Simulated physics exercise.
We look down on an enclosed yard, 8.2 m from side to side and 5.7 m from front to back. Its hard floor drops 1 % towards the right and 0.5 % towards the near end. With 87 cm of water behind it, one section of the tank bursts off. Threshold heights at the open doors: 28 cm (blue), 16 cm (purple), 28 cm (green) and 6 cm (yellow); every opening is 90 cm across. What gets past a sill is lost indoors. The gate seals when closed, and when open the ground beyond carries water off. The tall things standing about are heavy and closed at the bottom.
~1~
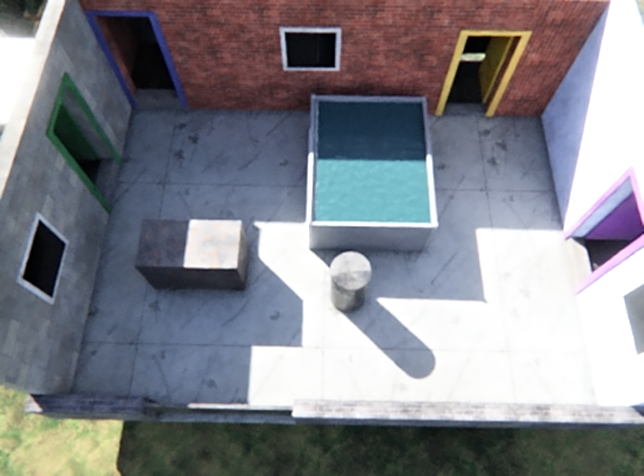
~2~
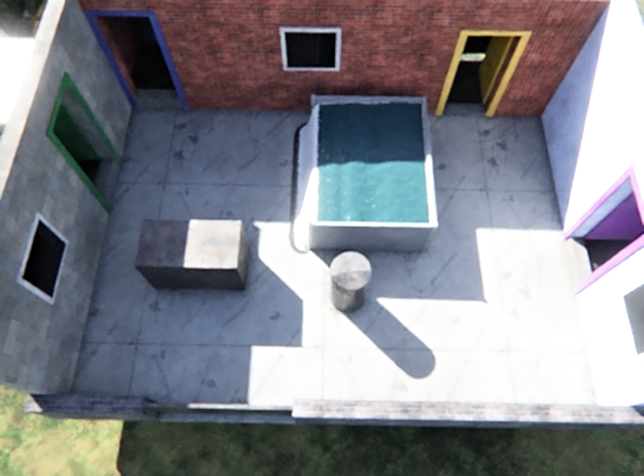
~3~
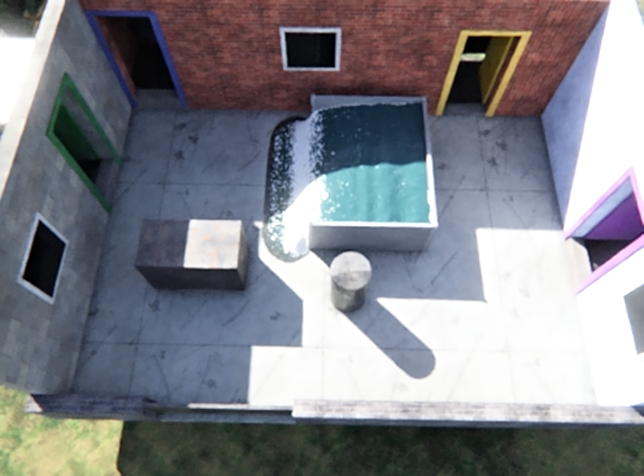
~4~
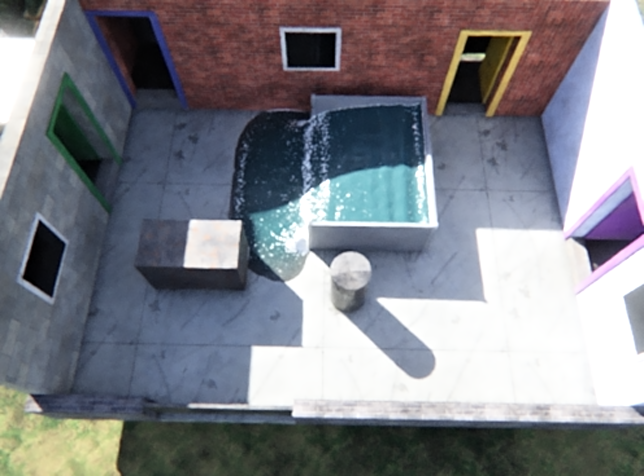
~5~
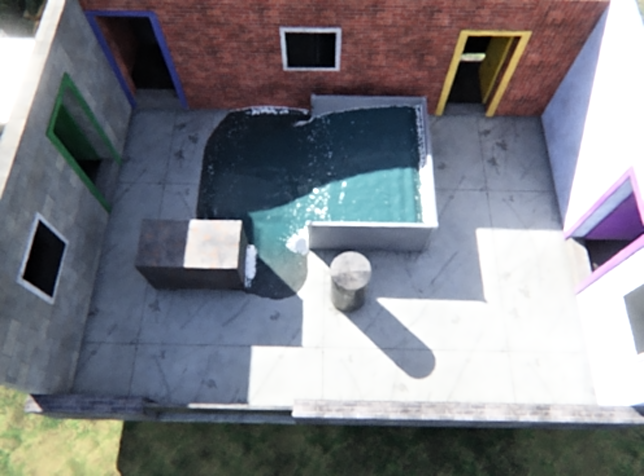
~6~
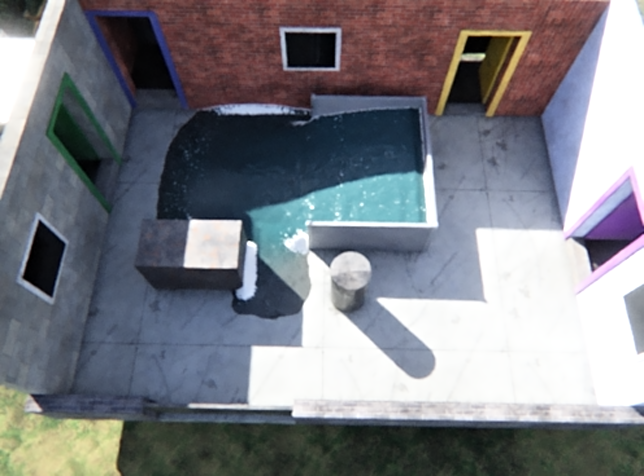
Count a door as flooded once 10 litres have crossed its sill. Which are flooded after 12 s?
Within that time: At the blue door it passes the limit; at the purple door it stays under the limit; at the green door it goes over the limit; at the yellow door it passes the limit.
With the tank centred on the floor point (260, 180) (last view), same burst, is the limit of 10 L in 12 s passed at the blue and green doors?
Against that limit: Blue above, green past it.
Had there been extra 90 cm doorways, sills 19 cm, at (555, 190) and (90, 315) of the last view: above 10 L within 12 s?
In that order: Not over, not over.
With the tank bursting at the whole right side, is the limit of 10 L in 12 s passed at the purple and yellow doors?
Then: Purple over, yellow above.
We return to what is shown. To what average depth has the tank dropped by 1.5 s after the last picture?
Roughly 24 cm on average.
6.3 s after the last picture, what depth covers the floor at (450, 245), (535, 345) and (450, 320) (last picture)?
About 1, 4 and 3 cm.
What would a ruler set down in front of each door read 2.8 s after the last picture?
Depths in cm: Blue 31, purple 0, green 28, yellow 0.
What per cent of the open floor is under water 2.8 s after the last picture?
Near 55 per cent is wet.
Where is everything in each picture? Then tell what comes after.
The first picture shows the tank at (370, 160) is whole and still, 87 cm deep.
In the second picture, the front is at (305, 251), 1.4 m from the gap at (313, 175); 0.6 m2 of floor is under water; 87 cm left at the back of the tank.
In the third picture, the front is at (284, 257), 1.5 m from the gap at (313, 177); 2.0 m2 of floor is under water; 87 cm left at the back of the tank.
In the fourth picture, water pours out at (313, 178) and has run 1.9 m, to (259, 269); typically 14 cm deep outside, 80 cm at the tank's back.
In the fifth picture, water pours out at (313, 179) and has run 2.3 m, to (247, 289); typically 12 cm deep outside, 74 cm at the tank's back.
In the sixth picture, the front is at a hidden place, 2.8 m from the gap at (313, 179); 8.6 m2 of floor is under water; 74 cm left at the back of the tank.
Then, 0.7 s after the last picture water covers 35 % of the floor and is deepest (52 cm) near (129, 124); blue door 15 cm at the sill, 0 L in, purple door not reached, green door 47 cm at the sill, 33 L in, yellow door not reached.
Then, 1.5 s after the last picture water covers 45 % of the floor and is deepest (54 cm) near (142, 110); blue door 40 cm at the sill, 36 L in, purple door not reached, green door 51 cm at the sill, 121 L in, yellow door not reached.
Then, 2.8 s after the last picture water covers 55 % of the floor and is deepest (38 cm) near (196, 243); blue door 31 cm at the sill, 117 L in, purple door not reached, green door 28 cm at the sill, 196 L in, yellow door not reached.
Then, 6.3 s after the last picture water covers 90 % of the floor and is deepest (26 cm) near (583, 410); blue door 10 cm at the sill, 122 L in, purple door 12 cm at the sill, 0 L in, green door 8 cm at the sill, 199 L in, yellow door 5 cm at the sill, 0 L in.
Then, 11.3 s after the last picture water covers 100 % of the floor and is deepest (16 cm) near (542, 141); blue door 13 cm at the sill, 122 L in, purple door 10 cm at the sill, 0 L in, green door 11 cm at the sill, 199 L in, yellow door 12 cm at the sill, 20 L in.
